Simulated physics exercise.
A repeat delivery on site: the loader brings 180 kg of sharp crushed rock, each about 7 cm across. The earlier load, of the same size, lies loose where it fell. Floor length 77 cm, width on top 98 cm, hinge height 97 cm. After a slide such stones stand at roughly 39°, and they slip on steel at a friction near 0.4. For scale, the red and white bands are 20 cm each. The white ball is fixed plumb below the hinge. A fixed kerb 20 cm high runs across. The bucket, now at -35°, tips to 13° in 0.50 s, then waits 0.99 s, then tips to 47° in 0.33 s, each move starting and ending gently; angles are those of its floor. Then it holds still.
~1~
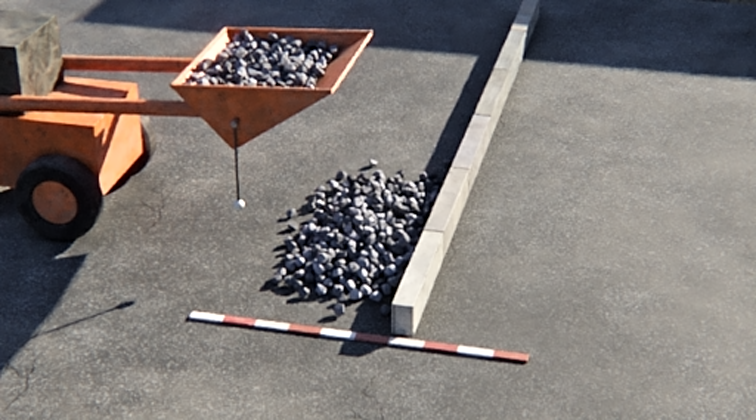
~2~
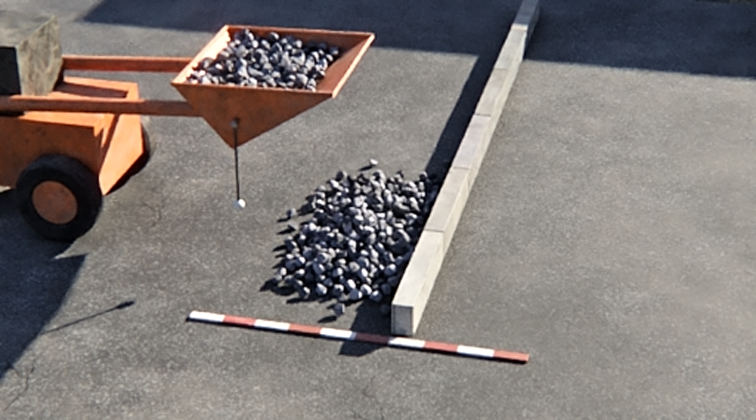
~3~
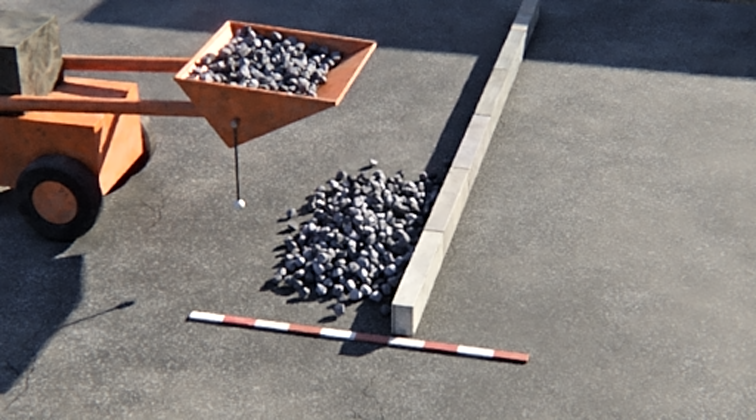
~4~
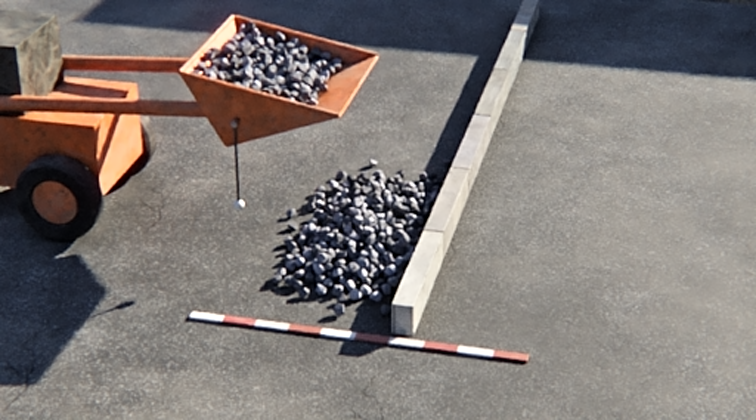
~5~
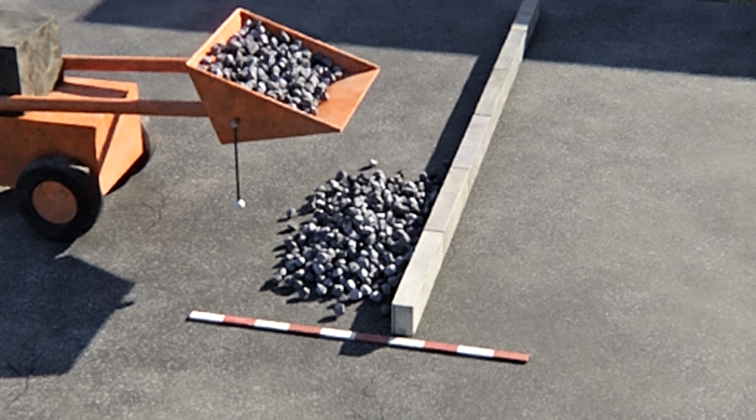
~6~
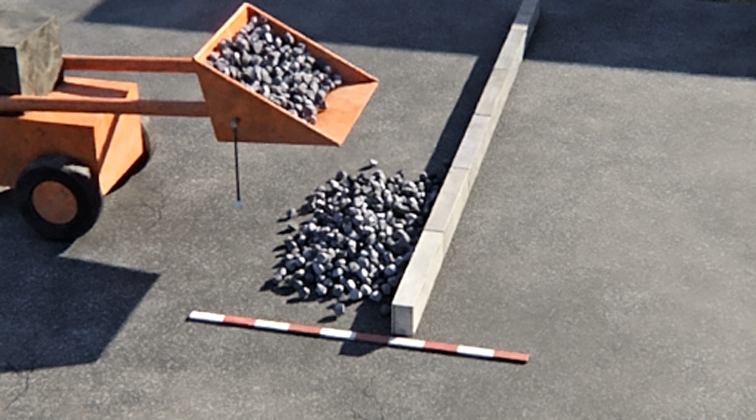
On sunlit grey paving, an orange loader at the left holds a bucket of dark stones near a loose heap beside a long pale kerb. The bucket gradually tilts, its back rising and its right lip lowering, while the stones stay inside and its shadow shifts across the ground.
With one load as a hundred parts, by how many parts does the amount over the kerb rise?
Close to 0 parts in a hundred.
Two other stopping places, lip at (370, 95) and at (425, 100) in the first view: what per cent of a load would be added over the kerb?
First some 0, then 30 per cent.
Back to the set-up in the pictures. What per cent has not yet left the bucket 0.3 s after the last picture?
Roughly 100 per cent is still inside.
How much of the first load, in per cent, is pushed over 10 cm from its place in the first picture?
Roughly 0 per cent of them.
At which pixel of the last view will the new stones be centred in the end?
Their middle is at about (347, 212).
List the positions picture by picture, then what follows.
In the first frame, the bucket is at -35°, its lip at (332, 92); the top of the load is at (265, 48). The earlier load is highest near (363, 208), 19 cm above ground level, 100 % on this side of the kerb.
The second frame shows lip at (334, 95), floor tilted -33°, highest stones at (259, 47).
In the third frame, the bucket is at -28°, its lip at (337, 104); the top of the load is at (250, 46).
In the fourth frame, the bucket is at -21°, its lip at (339, 116); the top of the load is at (240, 39).
The fifth frame shows lip at (341, 131), floor tilted -12°, highest stones at (244, 35).
In the sixth frame, the bucket is at -4°, its lip at (340, 145); the top of the load is at (247, 33).
Then, 0.1 s after the last picture the floor is at 8°; in per cent of one load, 100 in the bucket, 100 on this side of the kerb; the foremost stones are at (426, 231).
Then, 0.3 s after the last picture the floor is at 13°; in per cent of one load, 100 in the bucket, 100 on this side of the kerb; the foremost stones are at (426, 231).
Then, 2.0 s after the last picture the floor is at 47°; in per cent of one load, 11 in the bucket, 189 on this side of the kerb; the foremost stones are at (426, 231).
Then, 4.4 s after the last picture the floor is at 47°; in per cent of one load, 0 in the bucket, 200 on this side of the kerb; the foremost stones are at (421, 244). Net gain over the kerb, 0.
